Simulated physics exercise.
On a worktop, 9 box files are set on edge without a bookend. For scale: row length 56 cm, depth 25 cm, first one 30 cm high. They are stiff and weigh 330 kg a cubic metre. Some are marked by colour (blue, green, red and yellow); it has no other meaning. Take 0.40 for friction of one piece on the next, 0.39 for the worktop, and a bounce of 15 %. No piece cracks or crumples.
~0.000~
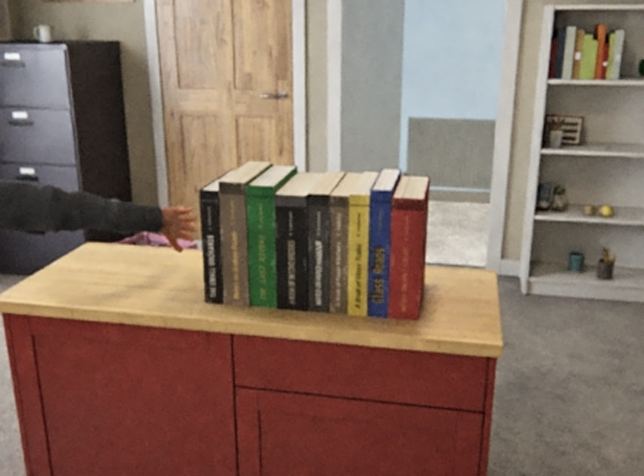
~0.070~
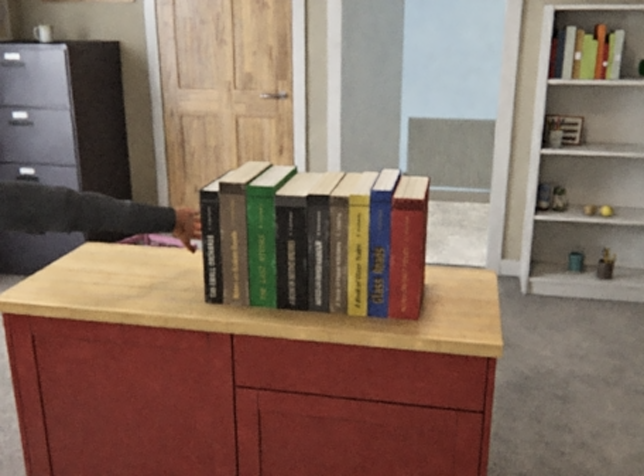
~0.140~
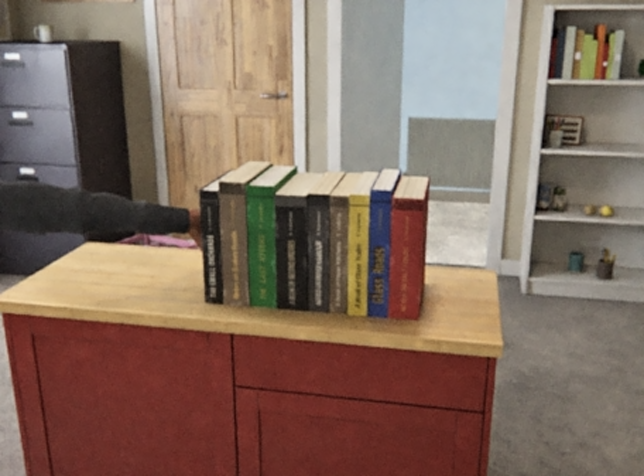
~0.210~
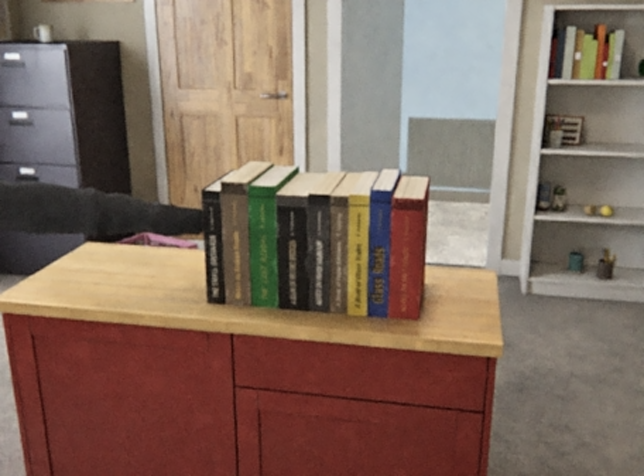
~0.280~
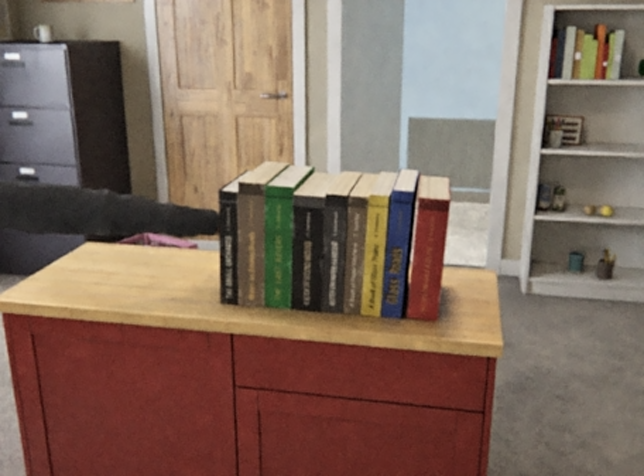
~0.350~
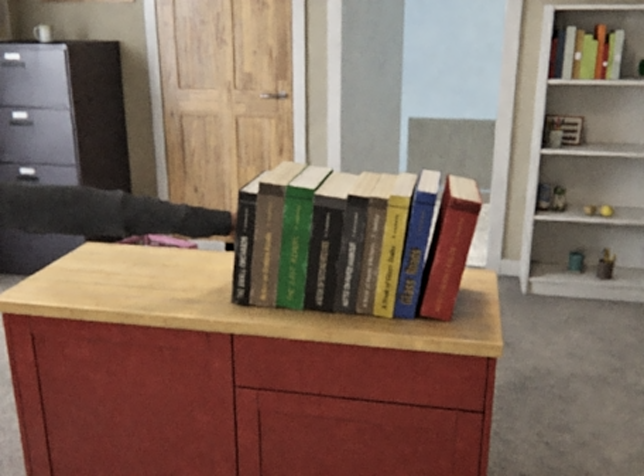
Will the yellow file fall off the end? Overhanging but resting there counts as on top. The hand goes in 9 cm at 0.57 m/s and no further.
The yellow file remains on top.
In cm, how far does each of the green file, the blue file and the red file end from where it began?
Moved: Green 10, blue 40, red 90.
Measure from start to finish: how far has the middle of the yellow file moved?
Roughly 25 cm away.
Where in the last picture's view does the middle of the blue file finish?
Near (512, 299).
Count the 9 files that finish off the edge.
The count is 1.
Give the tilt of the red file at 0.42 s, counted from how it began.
Roughly 25°.
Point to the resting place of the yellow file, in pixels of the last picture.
At about (462, 270).
By 0.42 s, none of the 9 files off the edge, 9 disturbed; yellow file tilted 15°; red file tilted 23°.
By 0.62 s, none of the 9 files off the edge, 9 disturbed; yellow file tilted 35°; red file on its side.
By 0.92 s, 1 of the 9 files off the edge; yellow file tilted 62°; blue file on its side.
When it is over (1.3 s), 1 of the 9 files off the edge; yellow file tilted 62°; blue file on its side; red file on its side. In pixels of the last frame, middles, yellow file near (462, 270), blue file near (512, 299).
